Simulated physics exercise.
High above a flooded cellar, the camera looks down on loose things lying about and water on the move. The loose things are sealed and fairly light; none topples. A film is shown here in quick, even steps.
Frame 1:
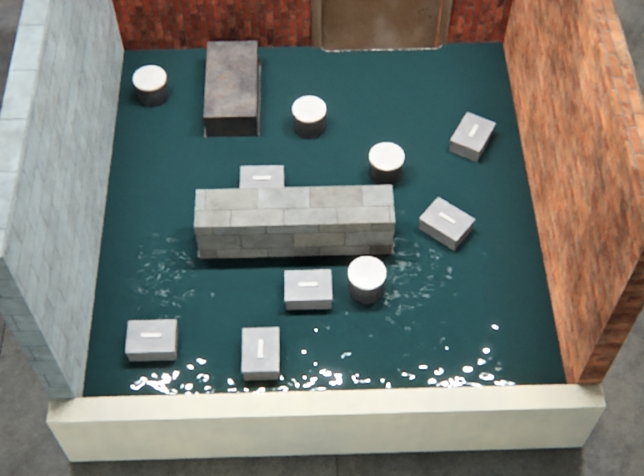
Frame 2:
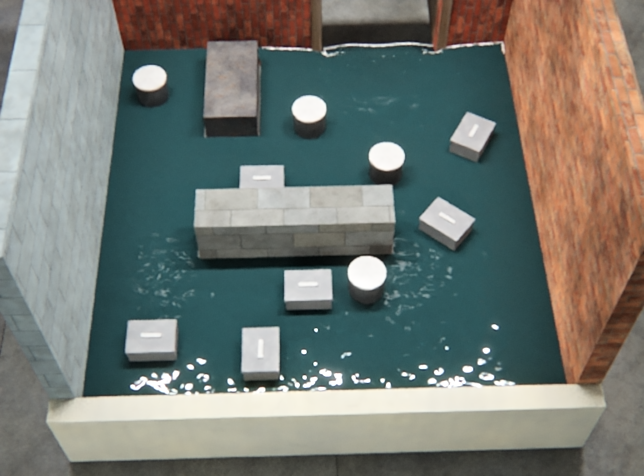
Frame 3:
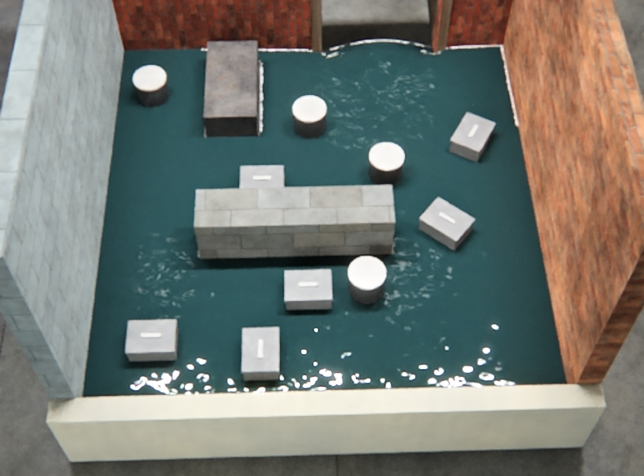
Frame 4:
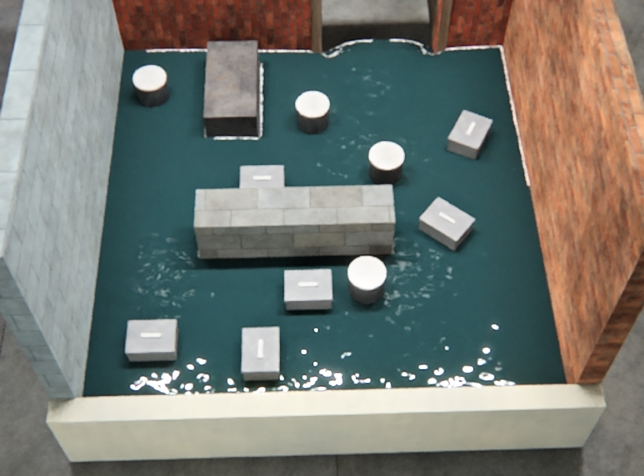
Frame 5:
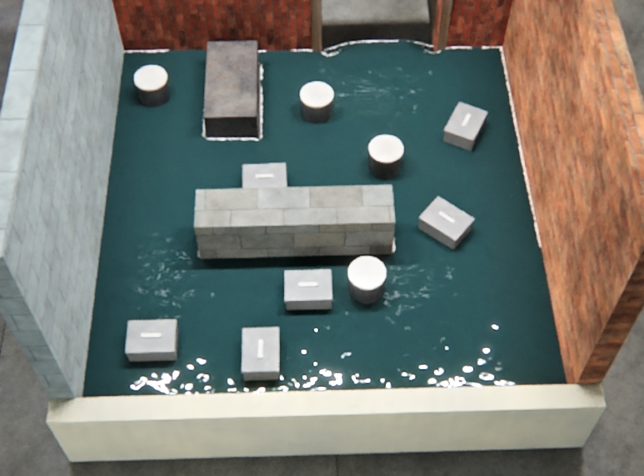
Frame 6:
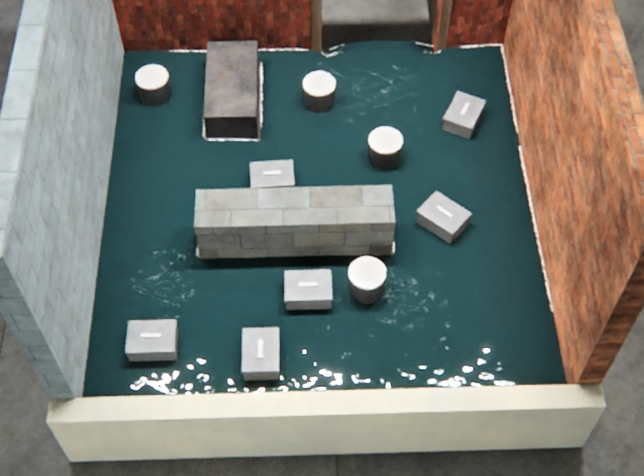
The doorway at the back opens, the water ripples, and a few floating objects drift slightly toward it.
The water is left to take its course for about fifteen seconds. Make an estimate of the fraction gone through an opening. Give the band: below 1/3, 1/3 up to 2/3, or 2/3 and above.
The share is one third to two thirds.
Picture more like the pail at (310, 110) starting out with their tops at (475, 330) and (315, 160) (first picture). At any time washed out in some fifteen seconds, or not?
Taking them in order, the first is remaining and the second is lost through the gap.
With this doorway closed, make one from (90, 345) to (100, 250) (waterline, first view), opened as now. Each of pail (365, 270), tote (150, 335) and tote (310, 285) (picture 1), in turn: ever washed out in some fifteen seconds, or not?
Lab log - 1: Escaped; 2: Escaped; 3: Escaped.
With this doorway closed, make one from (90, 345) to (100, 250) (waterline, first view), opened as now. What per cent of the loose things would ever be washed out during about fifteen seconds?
Share: Near 50 %.
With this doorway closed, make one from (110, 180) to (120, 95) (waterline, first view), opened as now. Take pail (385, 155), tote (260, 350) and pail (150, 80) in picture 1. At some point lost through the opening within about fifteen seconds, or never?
Taking them in turn, the first is flushed away, the second is held back and the third is flushed away.
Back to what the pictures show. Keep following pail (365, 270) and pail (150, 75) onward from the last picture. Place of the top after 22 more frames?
(384, 25) and (179, 70), roughly.
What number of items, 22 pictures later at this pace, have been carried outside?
That comes to 5.
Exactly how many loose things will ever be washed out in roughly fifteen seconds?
That gives 6.
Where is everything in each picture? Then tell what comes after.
The first frame shows a pail at (309, 109), afloat; a tote at (473, 132) floats; 0 of 10 have shifted.
The second frame shows a pail at (309, 109) floats; a tote at (473, 132) floats; 0 of 10 have shifted.
The third frame shows a pail at (310, 109) floats; a tote at (473, 132) floats; 0 of 10 have shifted.
The fourth frame shows a pail at (313, 104) floats, close to its start; a tote at (471, 129) floats, close to its start; 2 of 10 have shifted.
The fifth frame shows a pail at (317, 94) floats, close to its start; a tote at (466, 121) floats, close to its start; 3 of 10 have shifted.
The sixth frame shows a pail at (319, 83), afloat, a stride from its start; a tote at (465, 109) floats, a stride from its start; 5 of 10 have shifted.
A moment on, 0 of 10 are out; 10 afloat.
Next, 3 of 10 are out; 7 afloat.
Later, 5 of 10 are out; 5 afloat.
In the end, 6 of 10 are out; 4 afloat.
